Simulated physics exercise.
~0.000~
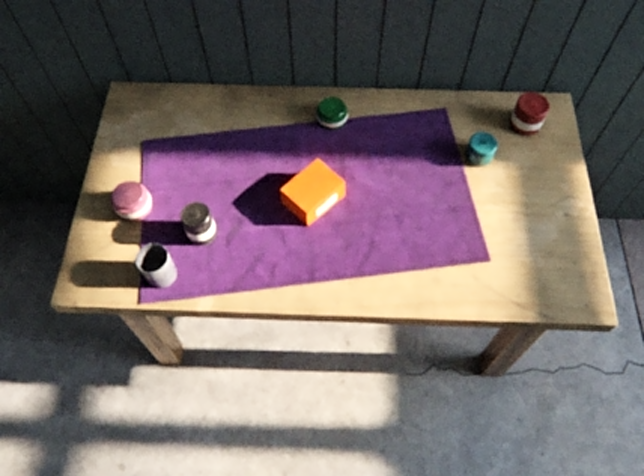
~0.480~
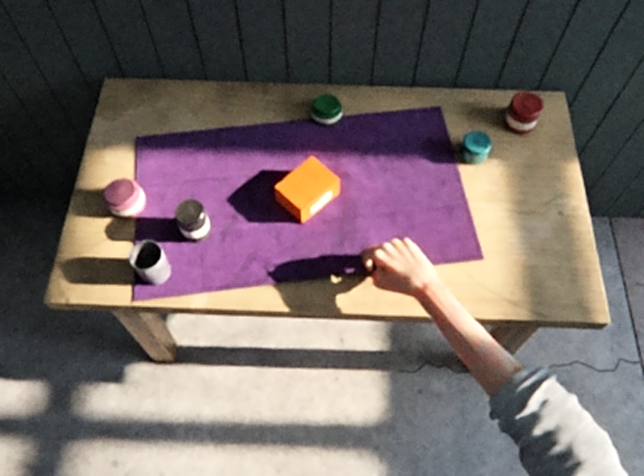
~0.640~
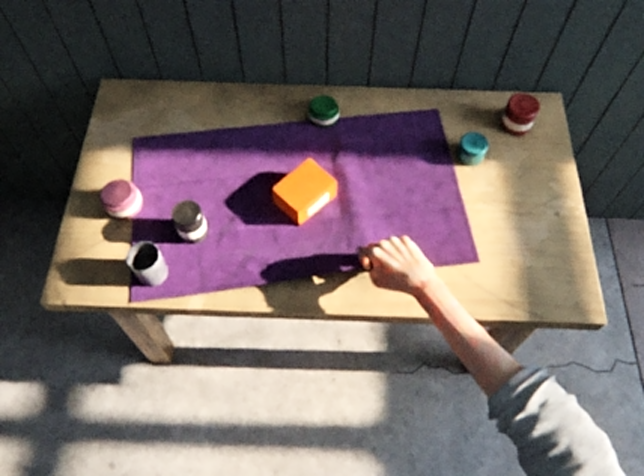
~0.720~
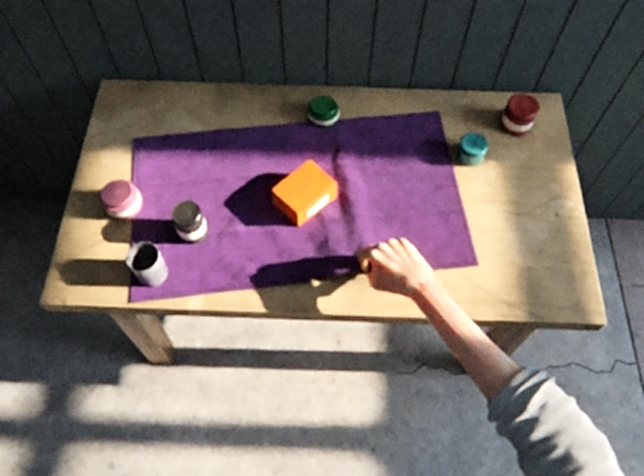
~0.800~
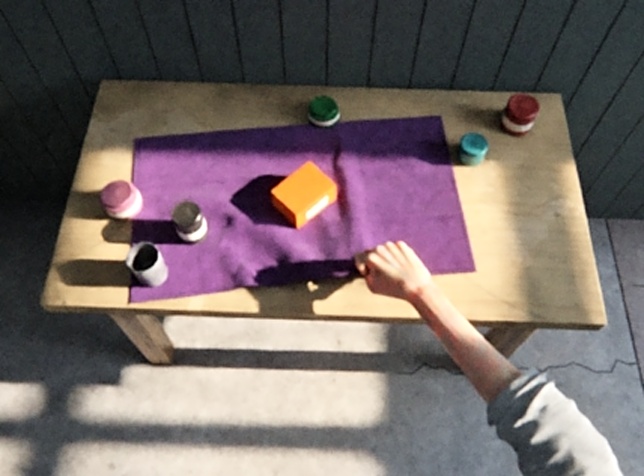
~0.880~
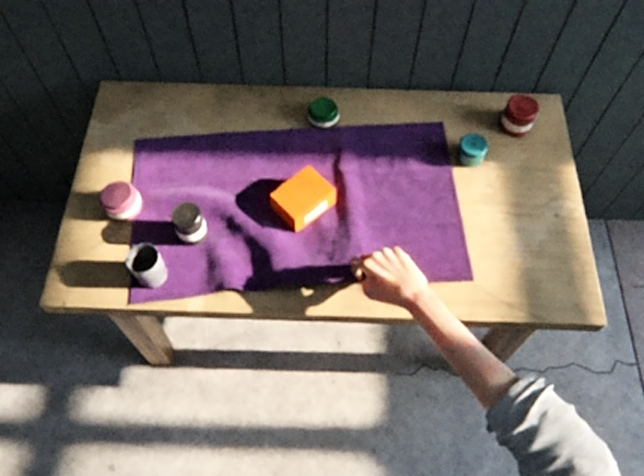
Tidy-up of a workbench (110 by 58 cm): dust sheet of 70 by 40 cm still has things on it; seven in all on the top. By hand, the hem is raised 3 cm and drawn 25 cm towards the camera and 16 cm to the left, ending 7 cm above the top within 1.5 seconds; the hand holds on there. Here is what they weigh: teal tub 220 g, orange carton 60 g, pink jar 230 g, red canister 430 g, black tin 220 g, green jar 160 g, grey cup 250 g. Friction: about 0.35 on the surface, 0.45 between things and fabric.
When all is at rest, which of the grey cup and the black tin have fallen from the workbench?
In the end looks like the grey cup is fine up there; looks like the black tin is fine up there.
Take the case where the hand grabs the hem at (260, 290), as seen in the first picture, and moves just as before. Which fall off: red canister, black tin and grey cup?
Afterwards red canister is still on top, black tin comes off and grey cup comes off.
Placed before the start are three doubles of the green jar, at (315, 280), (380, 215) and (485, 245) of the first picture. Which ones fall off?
First leaves the top, second leaves the top, third keeps its place.
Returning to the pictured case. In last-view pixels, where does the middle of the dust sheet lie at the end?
I'd say it sits around (293, 305) in the last picture.
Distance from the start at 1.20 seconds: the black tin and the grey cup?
Black tin: 0 cm; grey cup: 0 cm.
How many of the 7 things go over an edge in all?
My count is 0.
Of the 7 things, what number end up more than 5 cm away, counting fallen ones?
That comes to 2 of the things.
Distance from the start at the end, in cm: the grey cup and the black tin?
Grey cup: 2 cm; black tin: 10 cm.
By 1.2 s, 100 % of the dust sheet is still over the top; orange carton 7 cm off its start.
By 1.5 s, 85 % of the dust sheet is still over the top; black tin 3 cm off its start, orange carton 14 cm off its start.
By 1.8 s, 65 % of the dust sheet is still over the top; black tin 7 cm off its start at (184, 245), grey cup 1 cm off its start at (135, 259), orange carton 21 cm off its start at (297, 277).
By 2.1 s, 55 % of the dust sheet is still over the top; black tin 10 cm off its start, grey cup 2 cm off its start, orange carton 25 cm off its start.
By 3.7 s, 55 % of the dust sheet is still over the top; black tin 11 cm off its start at (176, 263), grey cup 2 cm off its start at (134, 257), orange carton 25 cm off its start at (299, 298).
